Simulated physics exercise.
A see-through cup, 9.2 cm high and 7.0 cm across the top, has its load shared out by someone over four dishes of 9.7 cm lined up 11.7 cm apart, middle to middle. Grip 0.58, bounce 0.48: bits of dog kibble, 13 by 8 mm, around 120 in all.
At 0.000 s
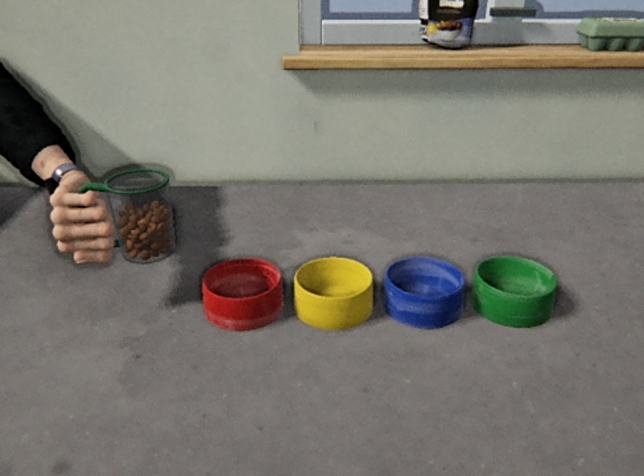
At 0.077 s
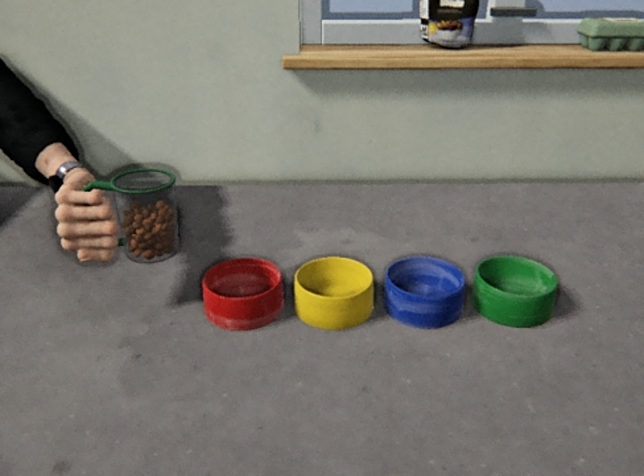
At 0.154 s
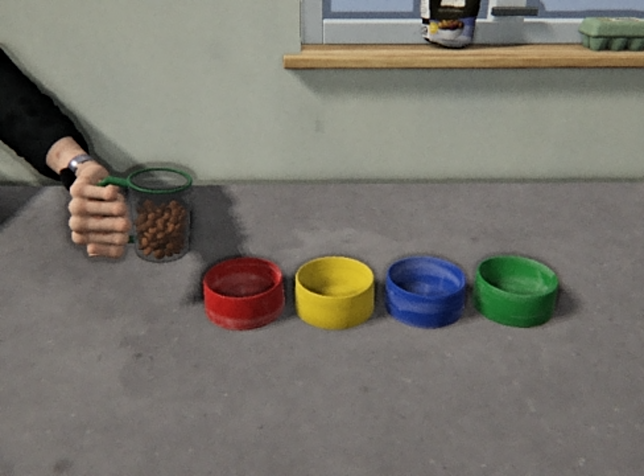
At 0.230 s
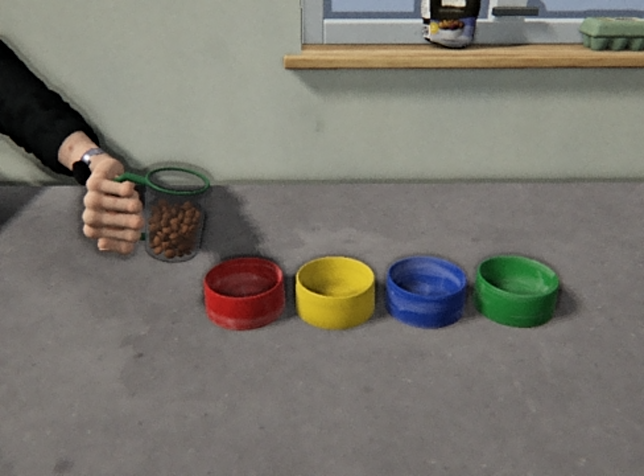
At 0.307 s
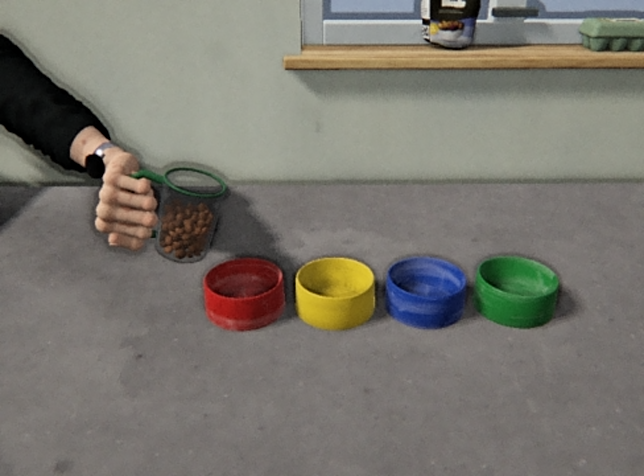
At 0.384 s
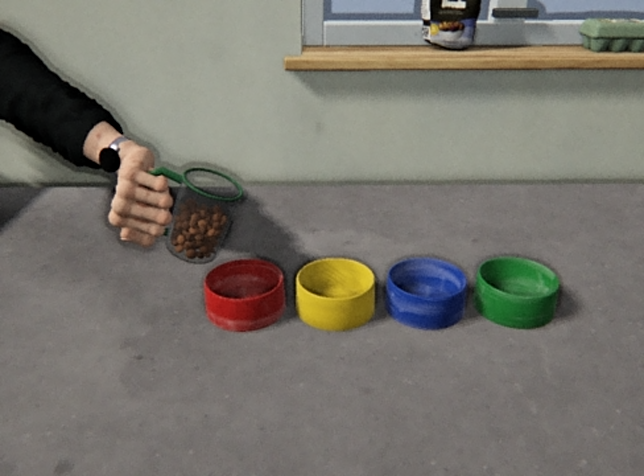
A hand moving a clear cup of brown kibble slightly right and tilting it beside red, yellow, blue and green dishes.
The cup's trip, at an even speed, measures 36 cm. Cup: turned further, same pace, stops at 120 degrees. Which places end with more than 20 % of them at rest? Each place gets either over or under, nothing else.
In the end red: I expect its count to stay within a fifth of the total, blue: I expect its count to stay within a fifth of the total, green: I expect its count to outstrip a fifth of the total, yellow: I expect its count to stay within a fifth of the total, counter: I expect its count to outstrip a fifth of the total.
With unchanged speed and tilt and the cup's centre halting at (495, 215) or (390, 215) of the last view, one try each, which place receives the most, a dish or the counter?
Green; blue.
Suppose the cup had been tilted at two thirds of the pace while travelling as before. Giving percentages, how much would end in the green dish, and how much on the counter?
In that case green 30, counter 70.
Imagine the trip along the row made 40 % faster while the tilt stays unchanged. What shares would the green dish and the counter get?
Green 30, counter 70.
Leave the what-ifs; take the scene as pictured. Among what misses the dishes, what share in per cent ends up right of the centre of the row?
Around 100 per cent of it.
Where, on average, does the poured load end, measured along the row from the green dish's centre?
3 cm or so, leftwards.
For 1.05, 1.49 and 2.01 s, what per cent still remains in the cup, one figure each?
At the three moments: 100, 100 and 10 percent.
After 1.05 s, tilt 68 degrees; cup holds 100 %.
Then, at 1.49 s, tilt 98 degrees; cup holds 100 %.
After 2.01 s, tilt 120 degrees; cup holds 10 %, blue 5 %, green 40 %.
In the end, at 2.9 s, red 0 %, blue 5 %, green 45 %, yellow 0 %, counter 50 %.
